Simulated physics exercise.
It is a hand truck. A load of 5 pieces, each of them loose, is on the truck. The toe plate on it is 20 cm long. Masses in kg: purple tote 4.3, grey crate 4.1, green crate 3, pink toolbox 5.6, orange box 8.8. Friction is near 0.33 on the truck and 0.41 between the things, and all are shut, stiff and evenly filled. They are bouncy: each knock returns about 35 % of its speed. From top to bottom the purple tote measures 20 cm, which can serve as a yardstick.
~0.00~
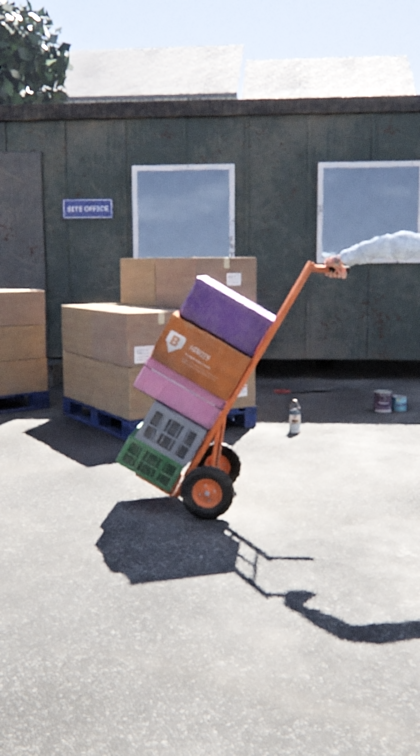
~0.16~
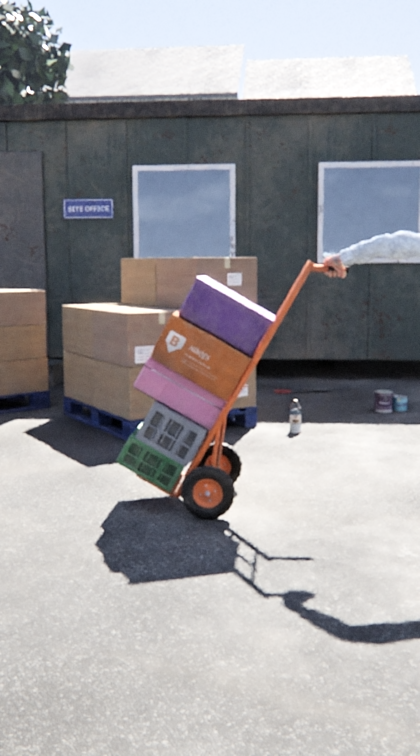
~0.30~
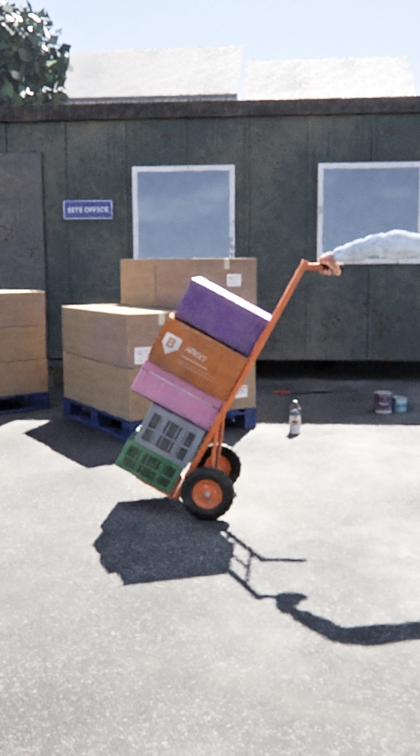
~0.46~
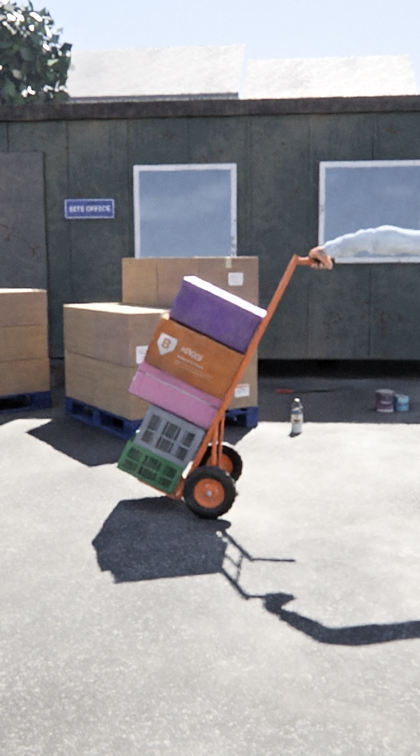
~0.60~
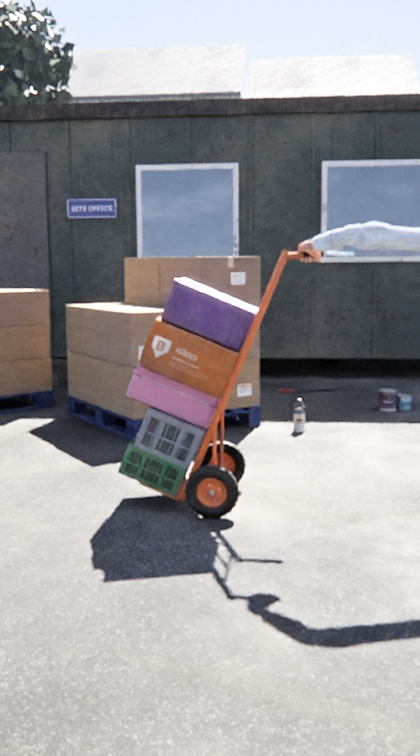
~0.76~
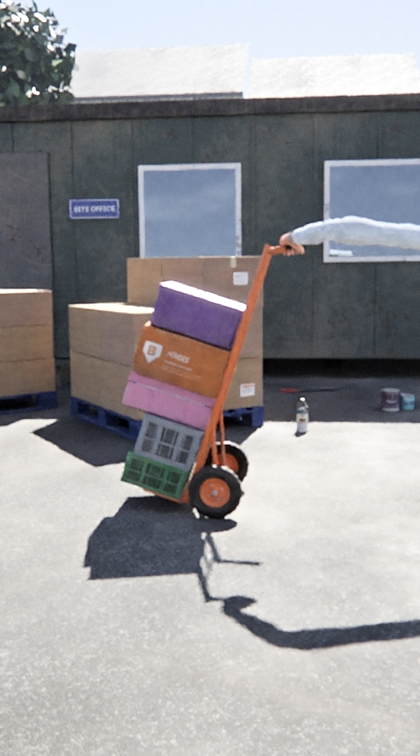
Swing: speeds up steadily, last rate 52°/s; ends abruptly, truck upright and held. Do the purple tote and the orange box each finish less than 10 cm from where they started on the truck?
Purple tote: No; orange box: No.
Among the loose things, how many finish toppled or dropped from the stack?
4 of them.
Around 1.46 s, truck upright; purple tote tipped 14° against what carries it near (113, 331); orange box tipped 14° against what carries it near (123, 374); pink toolbox tipped 14° against what carries it.
Around 1.86 s, truck upright; purple tote and orange box now dropped from the stack; pink toolbox tipped 45° against what carries it; grey crate tipped 45° against what carries it.
Around 2.16 s, truck upright; pink toolbox now dropped from the stack; grey crate on its side; green crate tipped 6° against what carries it.
Around 2.36 s, truck upright; grey crate now dropped from the stack.
Finally (3.1 s), dropped from the stack, purple tote, grey crate, pink toolbox and orange box; green crate still in place (within 10 cm).
